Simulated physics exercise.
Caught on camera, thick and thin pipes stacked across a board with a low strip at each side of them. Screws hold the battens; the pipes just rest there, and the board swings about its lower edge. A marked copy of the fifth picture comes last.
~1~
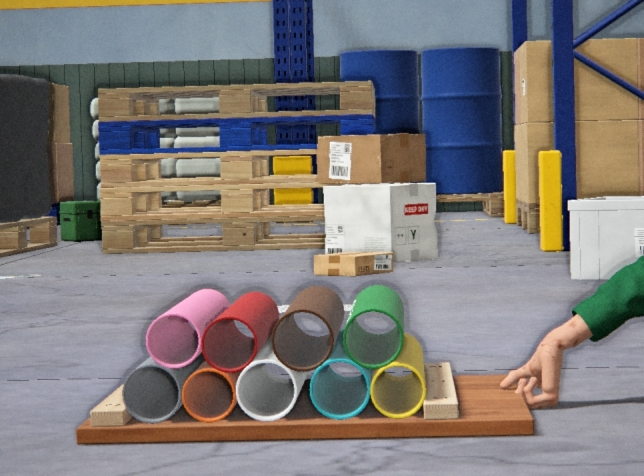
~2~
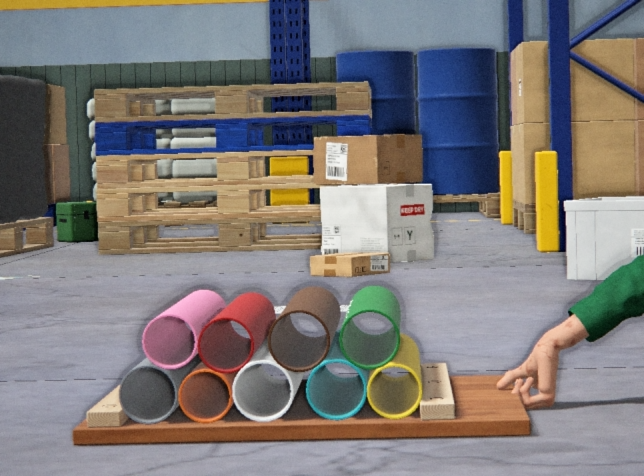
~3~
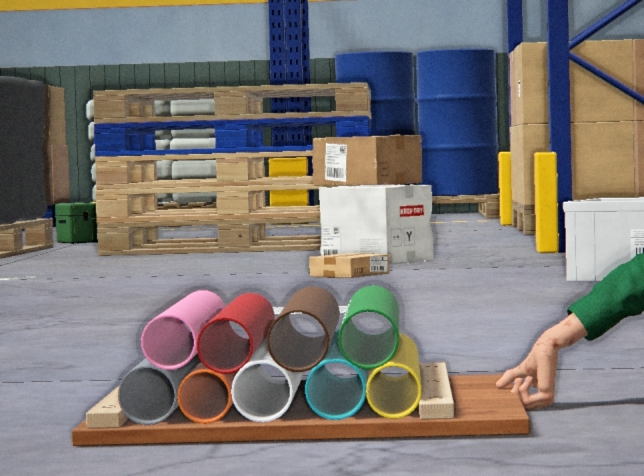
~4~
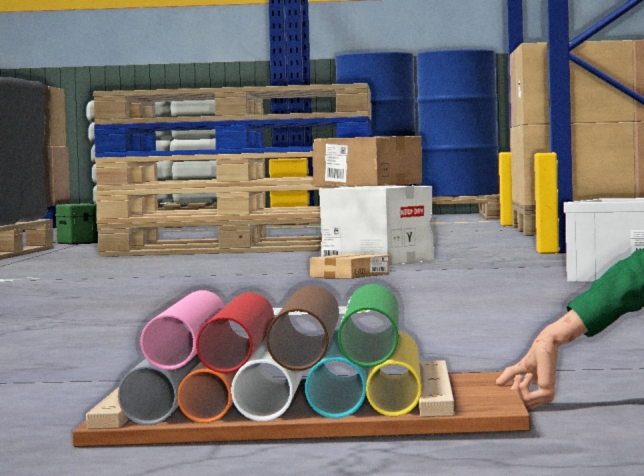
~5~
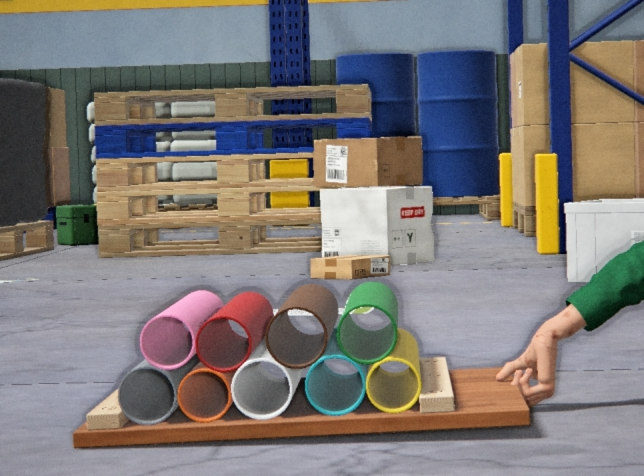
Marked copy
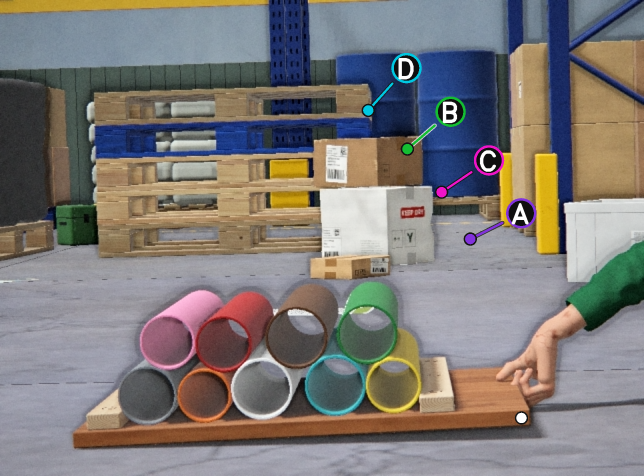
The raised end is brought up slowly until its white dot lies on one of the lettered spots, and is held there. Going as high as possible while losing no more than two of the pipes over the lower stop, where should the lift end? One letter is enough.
Mark A is as high as it can go.
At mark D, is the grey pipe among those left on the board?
The grey pipe: No.
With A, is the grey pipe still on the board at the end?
Yes.
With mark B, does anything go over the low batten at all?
Yes, at B.
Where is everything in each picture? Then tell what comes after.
The first frame shows board (313, 399); grey pipe (152, 394); orange pipe (209, 395).
The second frame shows orange pipe (205, 396); white pipe (263, 391).
The third frame shows board (308, 400); yellow pipe (394, 391); red pipe (225, 346).
The fourth frame shows board (309, 398); grey pipe (148, 395); orange pipe (205, 396).
The fifth frame shows board (309, 397); grey pipe (148, 396); orange pipe (205, 396).
On the marked copy, A at (470, 239); B at (408, 149); C at (441, 192); D at (369, 110); the white dot at (521, 418).
With A. Early on, board at 16°.
Further on, board at 25°.
At the end, board at 25°, two over the low batten (red, pink).
As for the rest, B nine over the low batten; C nine over the low batten; D nine over the low batten.
